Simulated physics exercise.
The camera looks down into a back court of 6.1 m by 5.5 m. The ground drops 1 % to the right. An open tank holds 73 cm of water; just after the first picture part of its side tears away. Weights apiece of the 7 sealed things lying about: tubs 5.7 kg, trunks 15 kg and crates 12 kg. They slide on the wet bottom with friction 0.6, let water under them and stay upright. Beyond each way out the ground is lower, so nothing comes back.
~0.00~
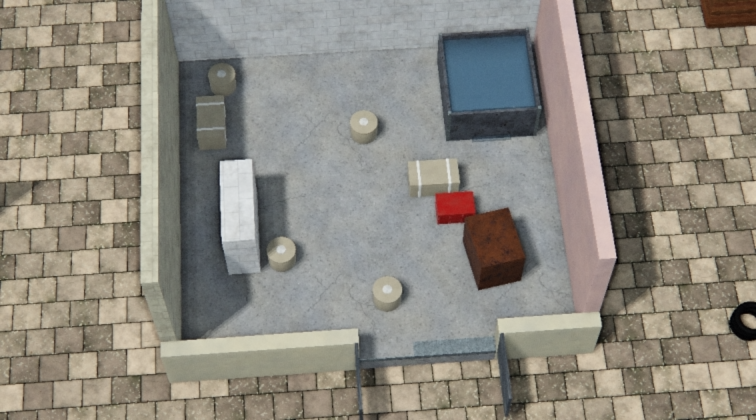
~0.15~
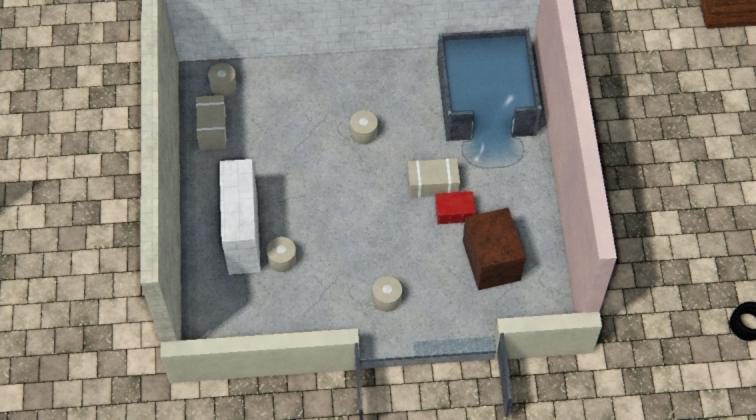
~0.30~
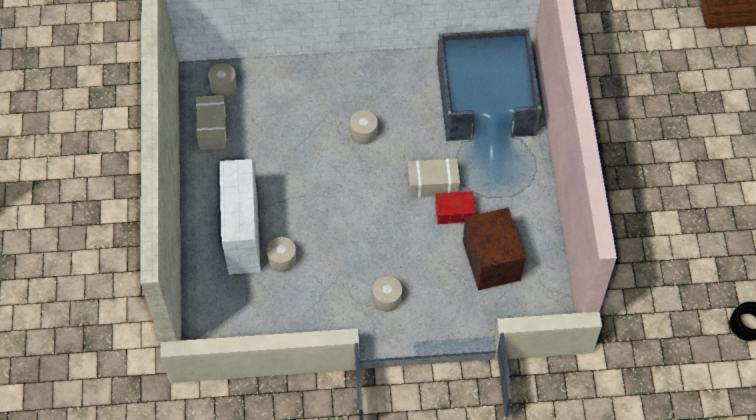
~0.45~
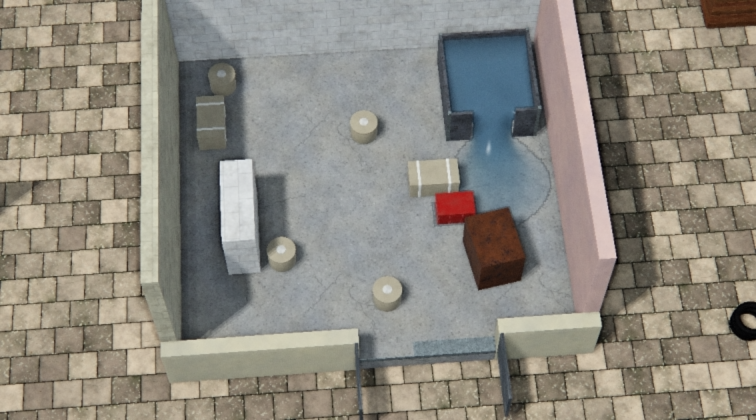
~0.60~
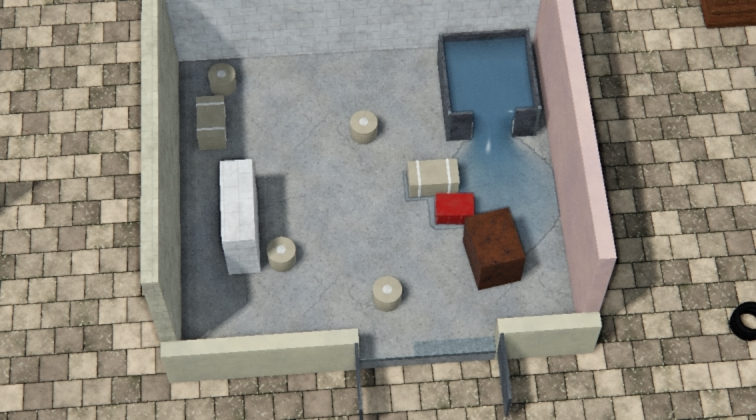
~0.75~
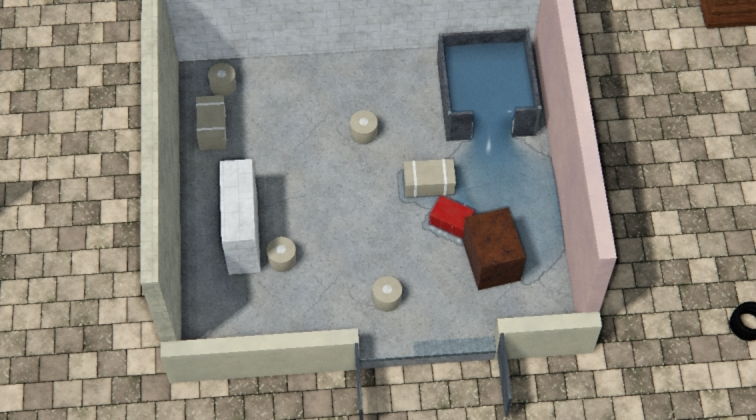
Water pours through a gap in the near side of a dark-walled tank and spreads over the floor toward the viewer, nudging the cream trunk and red crate slightly left, the crate turning. The fixed camera looks down into a walled court surrounded by paving. The tank stands at upper right, a brown crate below, a white block and pale round objects farther left.
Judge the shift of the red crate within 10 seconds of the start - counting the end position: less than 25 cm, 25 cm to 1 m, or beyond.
The red crate ends far away.
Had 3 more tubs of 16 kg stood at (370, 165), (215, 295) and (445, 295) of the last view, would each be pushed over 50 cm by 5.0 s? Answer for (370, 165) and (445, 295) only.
In that order: Short of it, past it.
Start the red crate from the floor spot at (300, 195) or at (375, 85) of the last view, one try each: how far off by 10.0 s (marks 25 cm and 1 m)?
In that order: It barely shifts; it barely shifts.
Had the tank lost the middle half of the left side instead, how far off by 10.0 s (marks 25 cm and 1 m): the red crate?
Then the red crate slides a little.
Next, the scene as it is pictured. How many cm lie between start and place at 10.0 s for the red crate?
About 350 cm.
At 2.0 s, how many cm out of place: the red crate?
Roughly 200 cm by then.
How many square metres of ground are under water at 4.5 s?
Roughly 21 m2.
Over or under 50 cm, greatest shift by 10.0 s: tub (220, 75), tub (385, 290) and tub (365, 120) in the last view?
In turn: Under, over, less.
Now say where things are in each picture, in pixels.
The red crate at (455, 203) rests on the ground; 2.1 m2 under water; 0 of 7 have shifted, in the first picture.
The red crate at (455, 203), on the bottom; water covers 2.6 m2; 0 of 7 have shifted, in the second picture.
The red crate at (455, 203), on the bottom; 3.3 m2 under water; 0 of 7 have shifted, in the third picture.
The red crate at (455, 203) rests on the ground; water covers 4.1 m2; 0 of 7 have shifted, in the fourth picture.
The red crate at (455, 204), on the bottom; 4.9 m2 under water; 0 of 7 have shifted, in the fifth picture.
The red crate at (452, 213), on the bottom, 19 cm from its start; 5.8 m2 under water; 2 of 7 have shifted, in the sixth picture.
After 2.0 s the red crate is near (340, 270), 2.2 m from its start, aground; 0 of 7 are out; 0 afloat.
After 4.5 s the red crate is near (201, 293), 4.3 m from its start, afloat; 0 of 7 are out; 3 afloat.
After 7.0 s the red crate is near (211, 166), 4.0 m from its start, aground; 0 of 7 are out; 1 afloat.
After 10.0 s the red crate is near (242, 141), 3.6 m from its start, aground; 0 of 7 are out; 2 afloat.
